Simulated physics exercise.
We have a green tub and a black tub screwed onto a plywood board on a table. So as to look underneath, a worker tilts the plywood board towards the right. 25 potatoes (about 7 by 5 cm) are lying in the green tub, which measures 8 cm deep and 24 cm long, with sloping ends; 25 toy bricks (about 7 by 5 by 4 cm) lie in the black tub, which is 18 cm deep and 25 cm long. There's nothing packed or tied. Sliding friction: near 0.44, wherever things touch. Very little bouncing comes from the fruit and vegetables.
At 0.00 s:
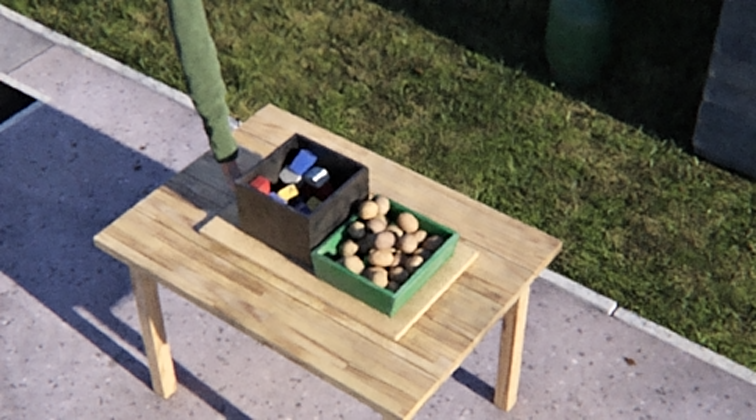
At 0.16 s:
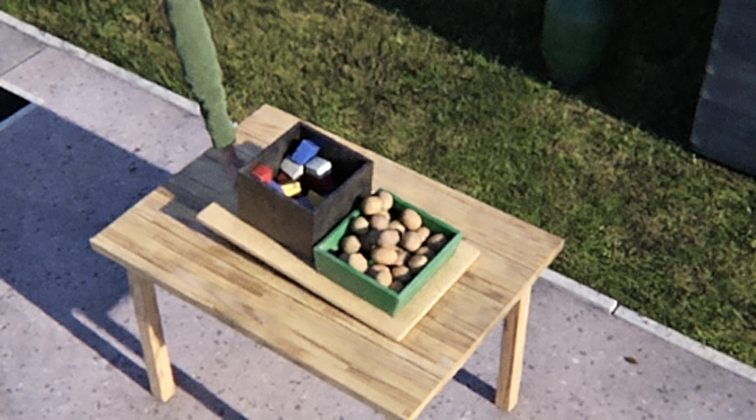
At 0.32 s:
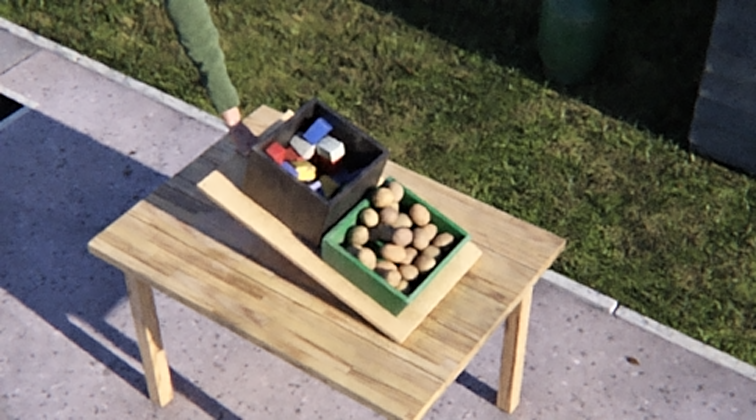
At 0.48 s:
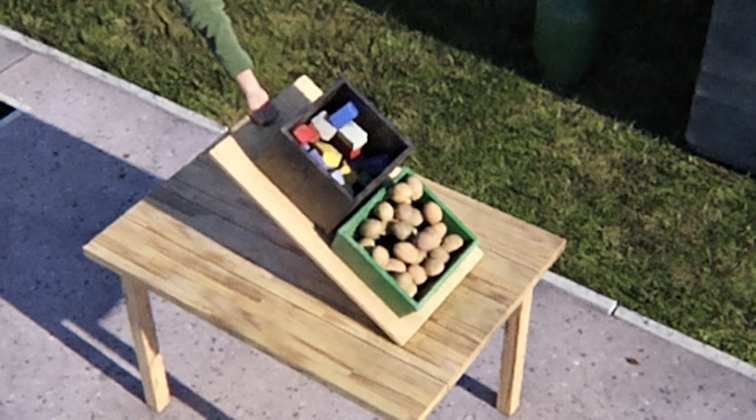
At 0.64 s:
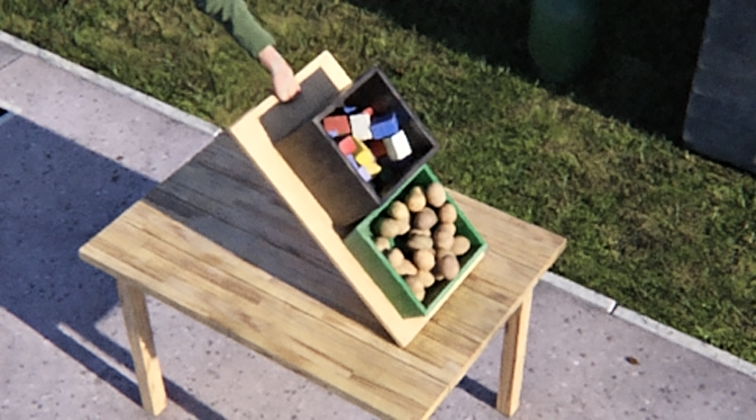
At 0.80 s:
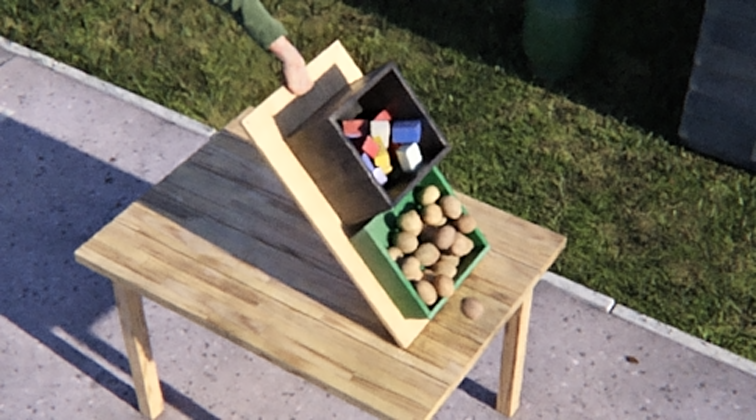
A hand in a green sleeve grips the left end of a plywood board on a wooden table, seen from above on paving beside grass. On the board, a black tub of colourful toy bricks sits left of a green tub of potatoes. The hand raises that end steadily into a steep rightward tilt, the camera shifts slightly, and one potato leaves the green tub at the lower right.
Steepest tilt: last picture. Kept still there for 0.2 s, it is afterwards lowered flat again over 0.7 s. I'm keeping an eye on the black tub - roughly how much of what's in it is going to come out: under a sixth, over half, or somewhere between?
It retains beyond five sixths.
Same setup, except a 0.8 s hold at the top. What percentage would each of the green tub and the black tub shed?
Green tub 20%, black tub 0%.
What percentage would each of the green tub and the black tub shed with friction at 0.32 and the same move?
That would cost the green tub 10 and the black tub 0 per cent of the load.
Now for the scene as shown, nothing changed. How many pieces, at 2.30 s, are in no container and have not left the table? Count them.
Estimated count: 2.
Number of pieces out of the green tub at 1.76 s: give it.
Green tub - about 3 out by that time.
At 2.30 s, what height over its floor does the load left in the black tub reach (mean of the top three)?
Around 14 centimetres.
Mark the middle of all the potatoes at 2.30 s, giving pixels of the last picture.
In the last picture they centre on about (403, 267).
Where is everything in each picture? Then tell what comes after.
In the first picture (places track the rim corner closest to us here; the camera moves round a little), black tub (306, 216); green tub (393, 295); tipped 0°; all still inside.
The second picture shows black tub (312, 211); green tub (398, 296); tipped 5°.
The third picture shows black tub (328, 203); green tub (407, 300); tipped 17°.
The fourth picture shows black tub (353, 199); green tub (417, 306); tipped 31°.
The fifth picture shows black tub (379, 201); green tub (425, 312); tipped 43°.
The sixth picture shows black tub (392, 203); green tub (429, 314); tipped 48°; 1 out, the lowest potato at (471, 308).
After 1.04 s, tilt 48°; the green tub is down by 2 of 25 and the black tub has all 25.
After 1.34 s, tilt 25°; the green tub is down by 3 of 25 and the black tub has all 25.
After 1.76 s, tilt 0°; the green tub is down by 3 of 25 and the black tub has all 25.
Final count (at 2.30 s), the green tub is down by 3 of 25 and the black tub has all 25. Asked share, 0 of 25, 0 per cent.
